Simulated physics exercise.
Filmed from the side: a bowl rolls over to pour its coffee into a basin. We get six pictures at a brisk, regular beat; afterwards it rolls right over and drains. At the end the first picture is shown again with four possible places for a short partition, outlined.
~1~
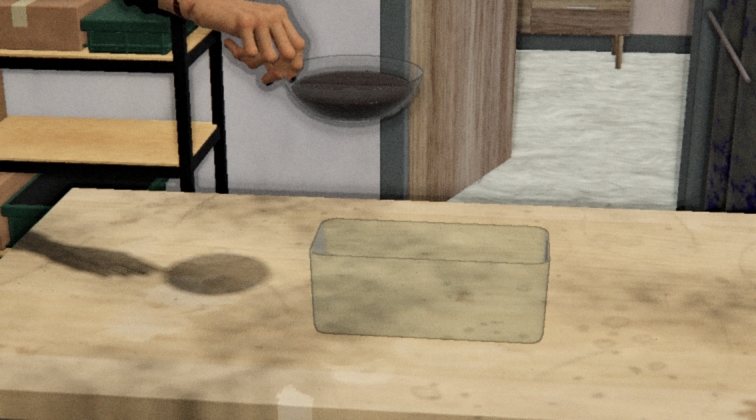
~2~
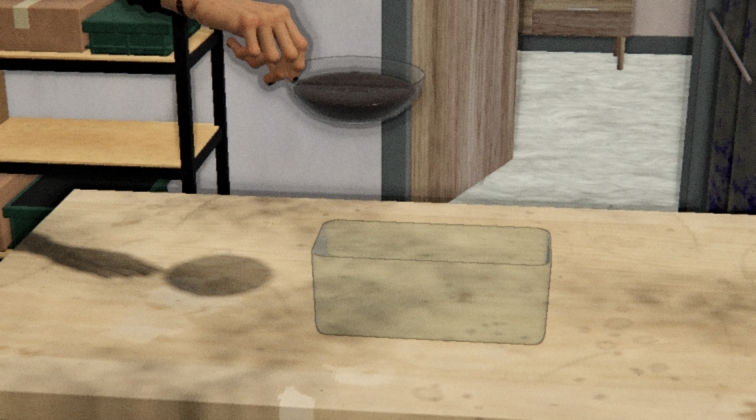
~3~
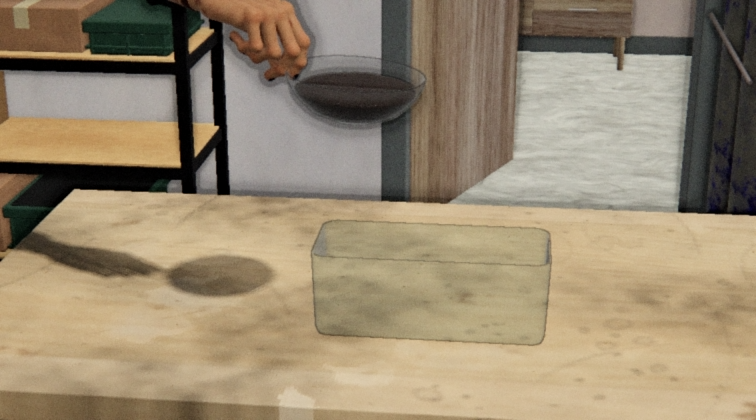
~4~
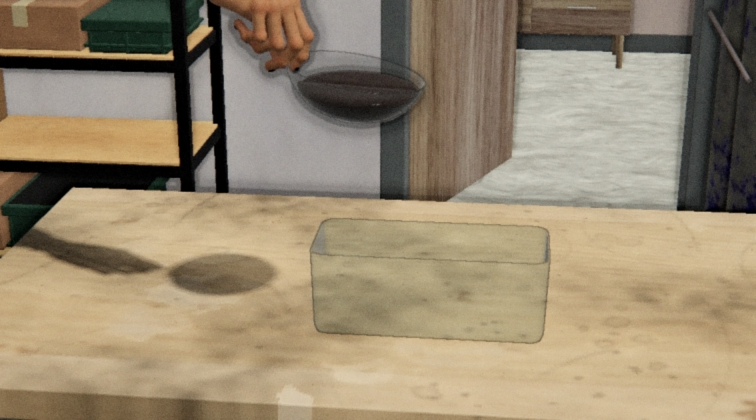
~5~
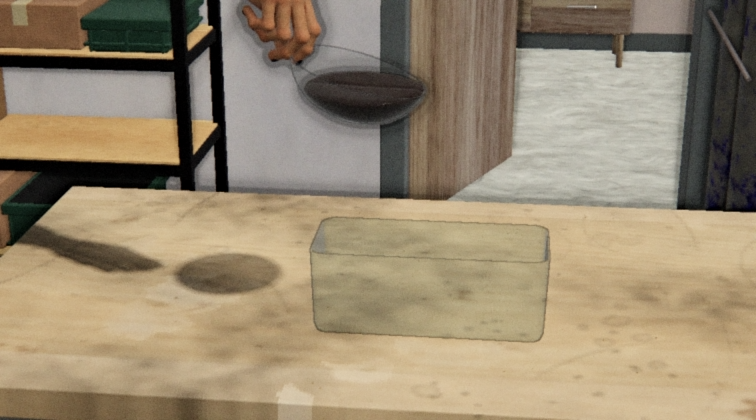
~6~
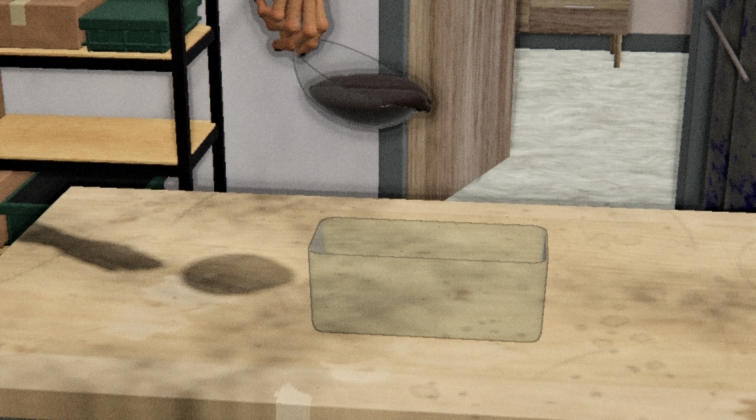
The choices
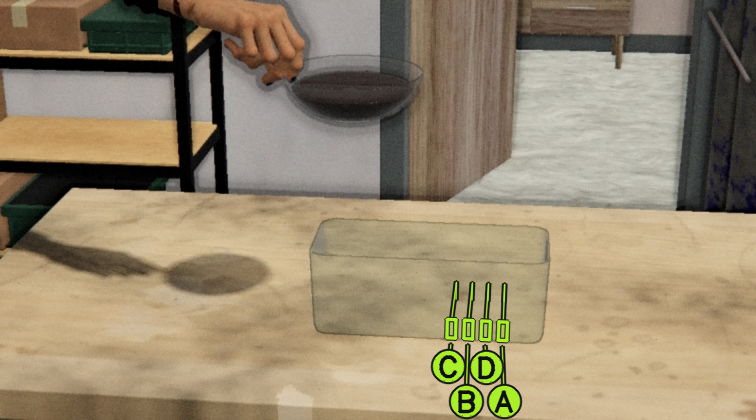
In the video, a hand holds a clear bowl of dark coffee above and behind an empty see-through basin on a wooden table, then gradually tilts it rightward until the coffee reaches just over the lowered right lip.
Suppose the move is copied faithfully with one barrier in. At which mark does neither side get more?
The answer is position B.
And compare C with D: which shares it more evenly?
Here it is position C.
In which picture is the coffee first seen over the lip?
Picture 6.
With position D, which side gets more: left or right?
More ends on the left.
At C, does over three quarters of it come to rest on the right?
No.
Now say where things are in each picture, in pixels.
In the first picture, upright, lip at (421, 73); basin from (314, 330) to (543, 341); nothing has left yet.
In the second picture, upright, lip at (423, 75); nothing has left yet.
In the third picture, tipped about 4°, lip at (424, 79); nothing has left yet.
In the fourth picture, tipped about 9°, lip at (424, 84); nothing has left yet.
In the fifth picture, tipped about 16°, lip at (425, 91); nothing has left yet.
In the sixth picture, tipped about 24°, lip at (422, 101); coffee is over the lip, down to (426, 108).
On the marked copy, A at (502, 346); B at (467, 345); C at (450, 344); D at (485, 346).
Choosing A, about 87 % ends left of the wall and 12 % right of it.
Choosing B, about 50 % ends left of the wall and 49 % right of it.
Choosing C, about 39 % ends left of the wall and 60 % right of it.
Choosing D, about 78 % ends left of the wall and 20 % right of it.
